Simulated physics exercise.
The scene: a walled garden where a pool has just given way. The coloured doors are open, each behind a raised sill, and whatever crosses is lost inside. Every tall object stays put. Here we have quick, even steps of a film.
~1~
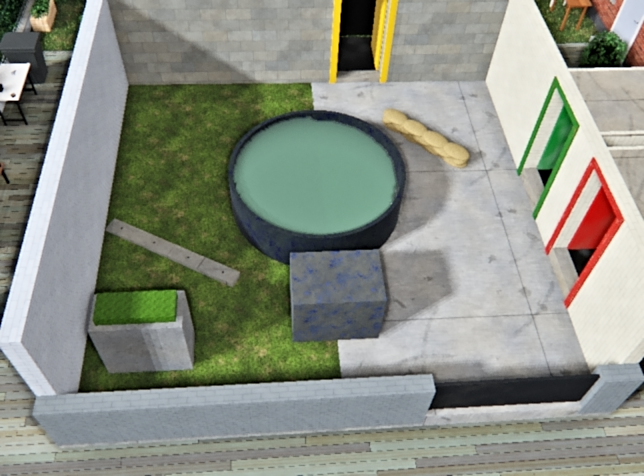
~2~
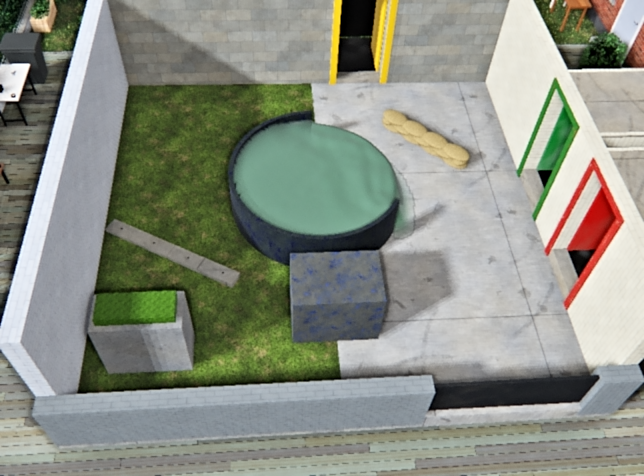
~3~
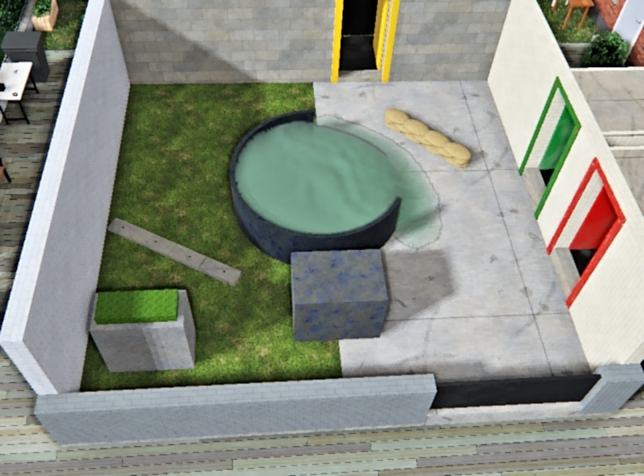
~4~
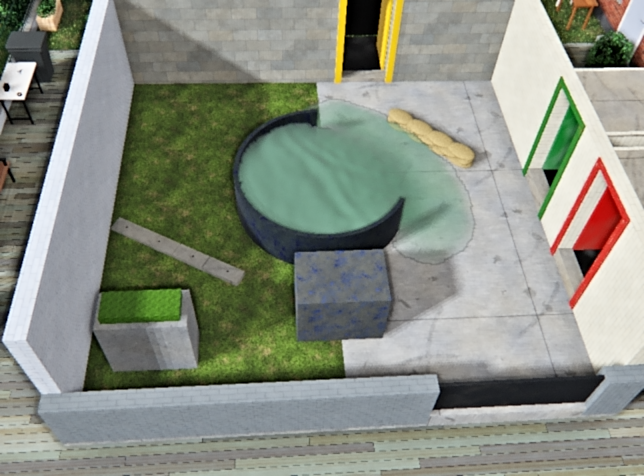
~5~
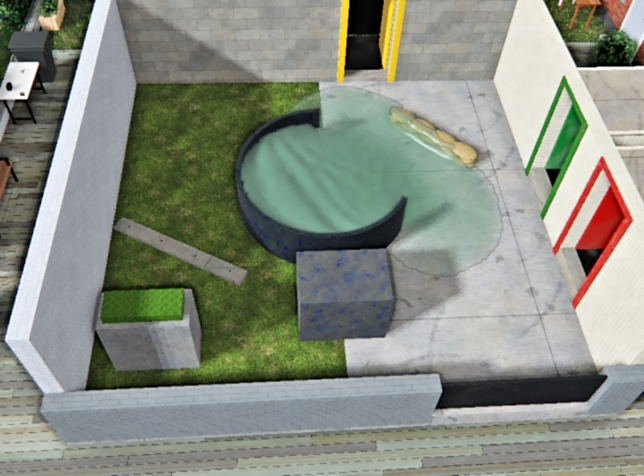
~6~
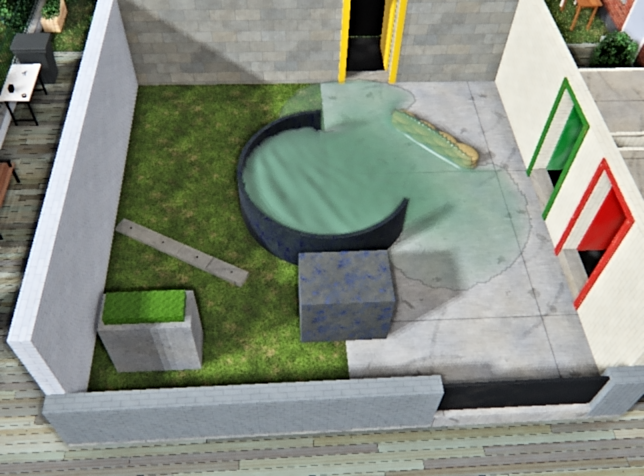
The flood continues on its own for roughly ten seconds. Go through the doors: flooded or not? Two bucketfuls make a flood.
As I see it, green door: Above two buckets. Yellow door: Above two buckets. Red door: Up to two buckets.
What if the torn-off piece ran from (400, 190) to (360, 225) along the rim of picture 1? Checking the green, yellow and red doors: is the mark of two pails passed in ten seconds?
Result: Green remains beneath it; yellow remains beneath it; red goes past the limit.
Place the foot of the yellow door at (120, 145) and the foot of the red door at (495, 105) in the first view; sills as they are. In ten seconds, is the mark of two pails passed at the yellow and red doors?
The yellow door falls short and the red door exceeds it.
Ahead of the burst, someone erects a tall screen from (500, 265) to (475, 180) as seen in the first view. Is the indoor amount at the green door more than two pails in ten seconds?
I reckon the green door remains safe then.
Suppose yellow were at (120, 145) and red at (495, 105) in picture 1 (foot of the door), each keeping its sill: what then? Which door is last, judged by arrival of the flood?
Answer: The yellow one.
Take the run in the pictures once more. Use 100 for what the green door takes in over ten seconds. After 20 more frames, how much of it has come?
I'd put it at about 95 per cent.
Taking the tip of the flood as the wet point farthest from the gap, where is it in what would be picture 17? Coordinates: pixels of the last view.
I reckon the front has reached (598, 392) by then.
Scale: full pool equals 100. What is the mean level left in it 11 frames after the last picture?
About 36 per cent.
A moment on, water covers 35 % of the floor; the green door under two buckets in, the yellow door over two buckets in, the red door wet at the sill, nothing in.
Next, water covers 40 % of the floor; the green door far over two buckets in, the yellow door far over two buckets in, the red door wet at the sill, nothing in.
Then, water covers 55 % of the floor; the green door far over two buckets in, the yellow door far over two buckets in, the red door under two buckets in.
Later, water covers 80 % of the floor; the green door far over two buckets in, the yellow door far over two buckets in, the red door under two buckets in.
In the end, water covers 95 % of the floor; the green door far over two buckets in, the yellow door far over two buckets in, the red door under two buckets in.
